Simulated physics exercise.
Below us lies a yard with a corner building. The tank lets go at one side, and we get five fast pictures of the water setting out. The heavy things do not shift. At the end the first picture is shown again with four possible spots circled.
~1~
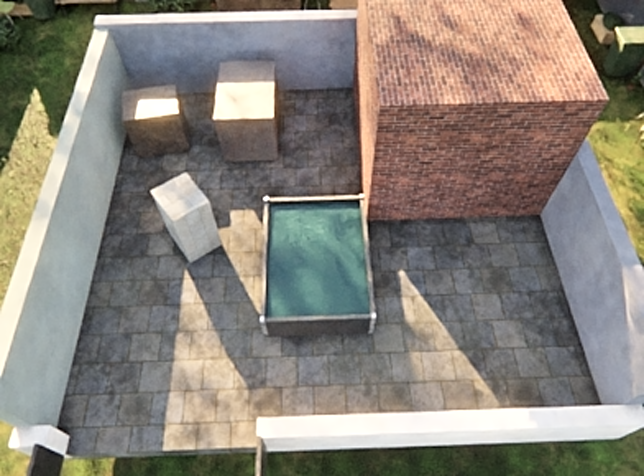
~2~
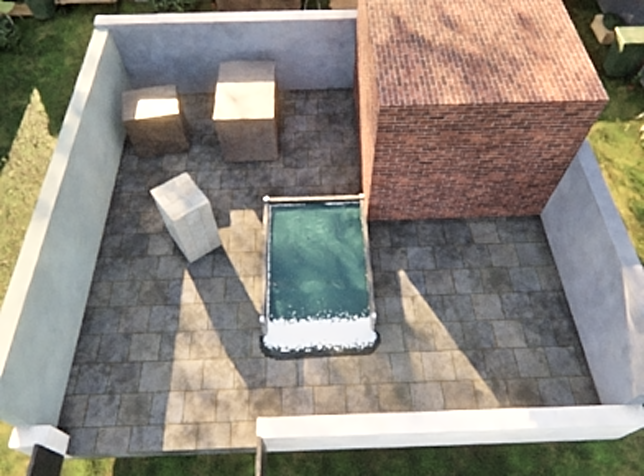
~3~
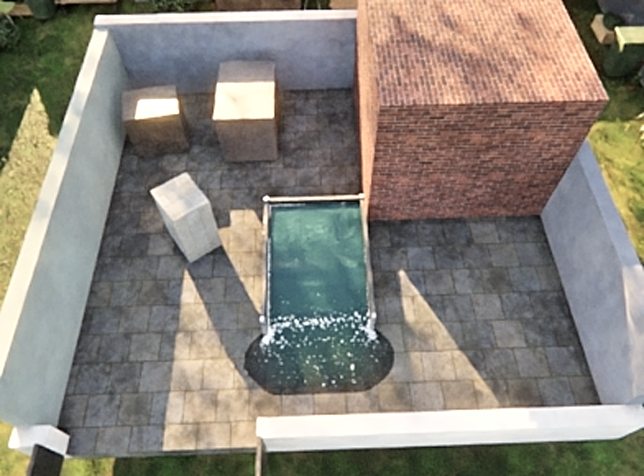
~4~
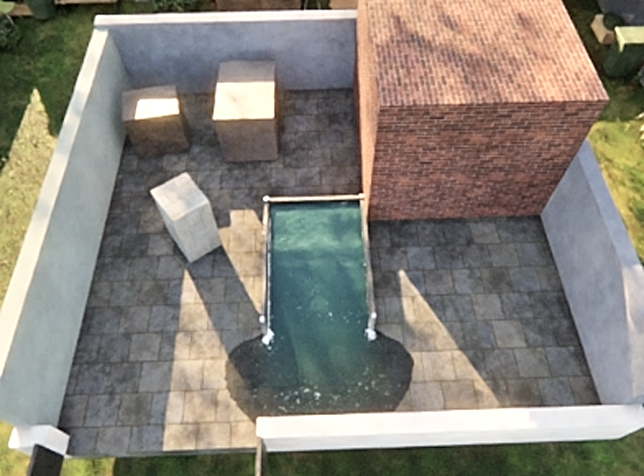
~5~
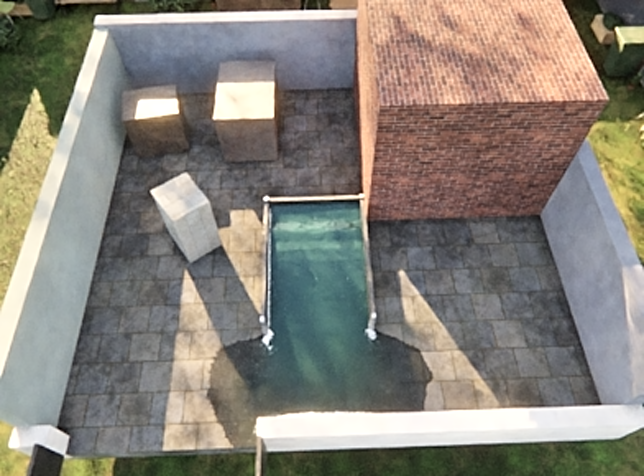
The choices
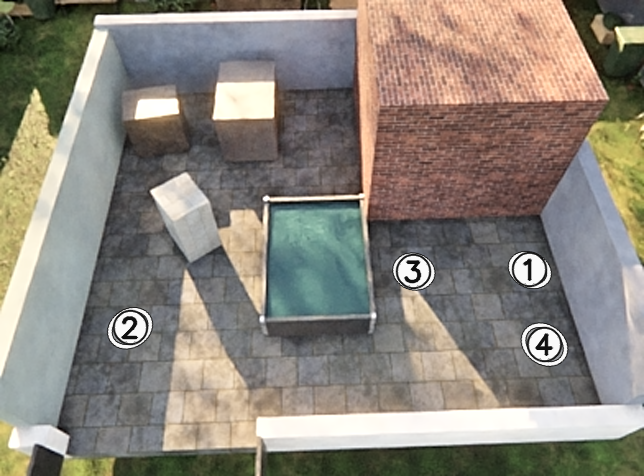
Water bursts from the near side of a full rectangular tank in a walled, paved yard beside a brick building, foaming at first, then spreading across the paving in a widening dark patch toward the low white front wall.
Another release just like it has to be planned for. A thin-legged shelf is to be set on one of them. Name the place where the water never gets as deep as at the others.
2 is best.
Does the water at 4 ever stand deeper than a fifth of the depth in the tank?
Yes, it does.
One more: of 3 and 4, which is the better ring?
Ring 3.
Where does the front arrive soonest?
That is ring 4.
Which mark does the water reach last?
The answer is 3.
On the marked copy, 1 at (529, 269); 2 at (130, 327); 3 at (413, 271); 4 at (544, 344).
With 1, the water peaks at about 23 % of the depth that stood in the tank.
With 2, the water peaks at about 12 % of the depth that stood in the tank.
With 3, the water peaks at about 18 % of the depth that stood in the tank.
With 4, the water peaks at about 31 % of the depth that stood in the tank.
